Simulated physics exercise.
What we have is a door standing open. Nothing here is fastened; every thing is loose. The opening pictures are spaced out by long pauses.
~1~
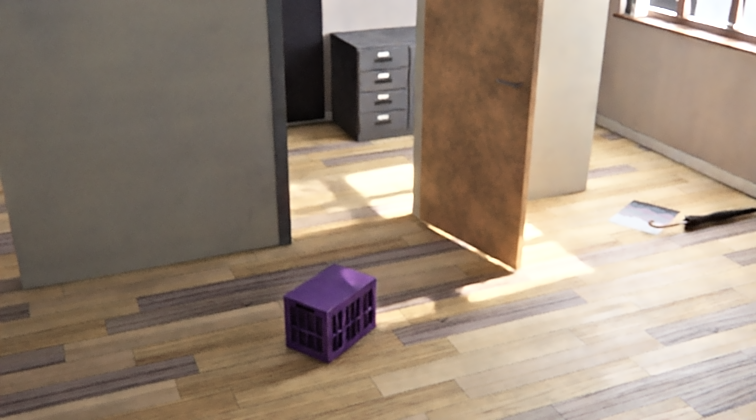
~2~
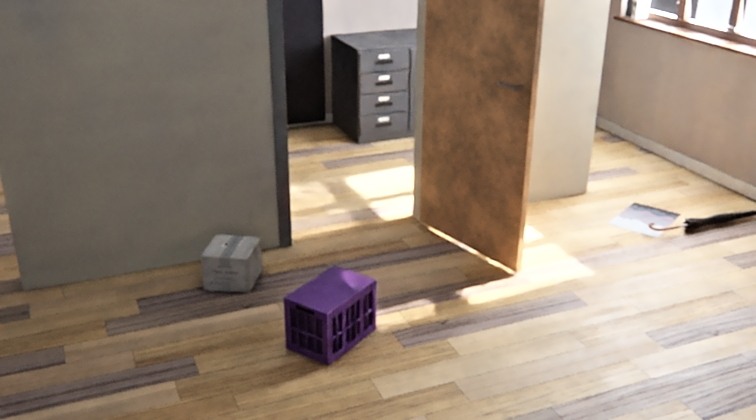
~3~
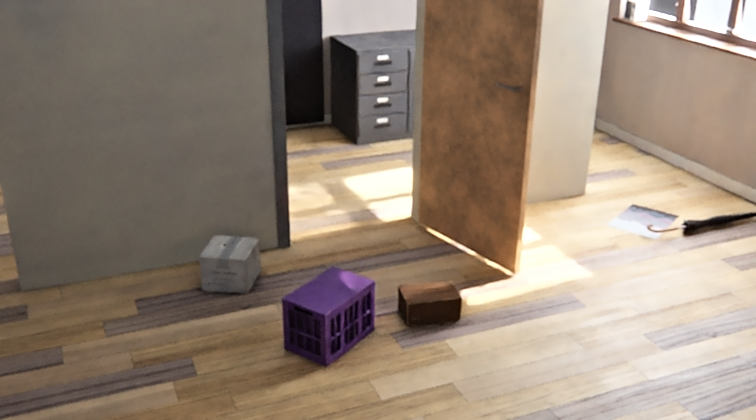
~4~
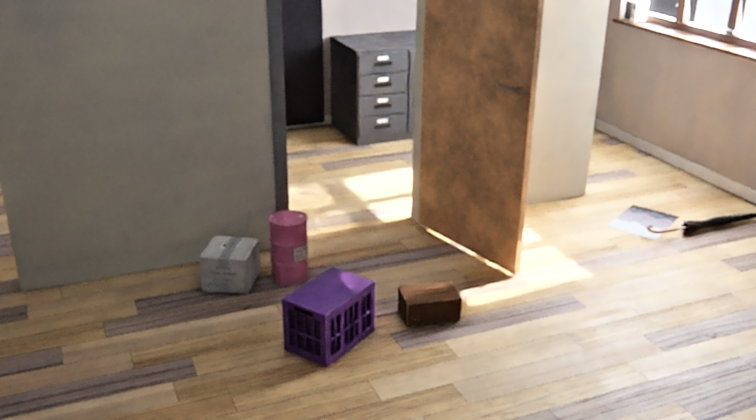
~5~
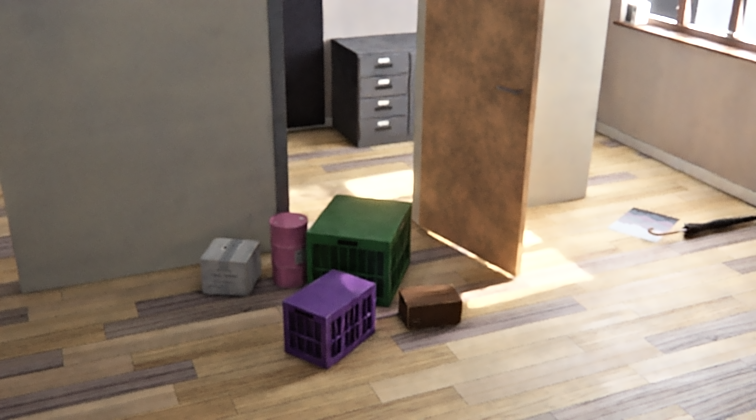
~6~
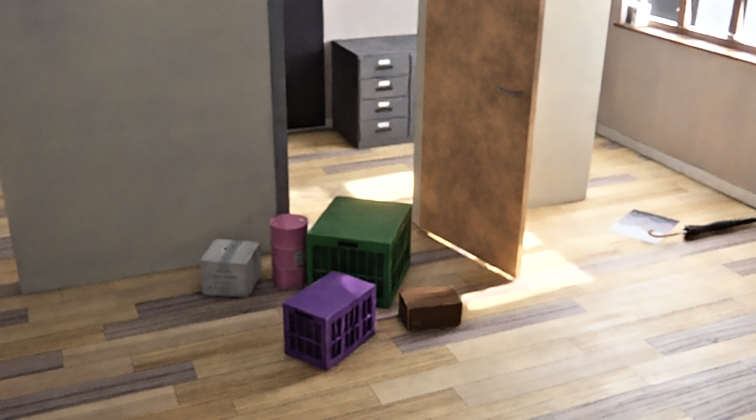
To begin with, a purple crate sits alone on the wooden floor before a wide-open door. A white parcel appears to its left, then a brown parcel to its right, followed by a pink canister beside the white one and a large green chest behind the crate, while the door stays still.
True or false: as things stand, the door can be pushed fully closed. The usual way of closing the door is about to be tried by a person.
False.
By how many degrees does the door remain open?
Close to 55 degrees, I'd say.
Then, 0.80 s later than the last frame, open by 86°.
Then, 1.30 s later than the last frame, open by 67°.
When it is over, open by 56°; all 5 as before. End places, in pixels of the last picture, green chest near (358, 249).
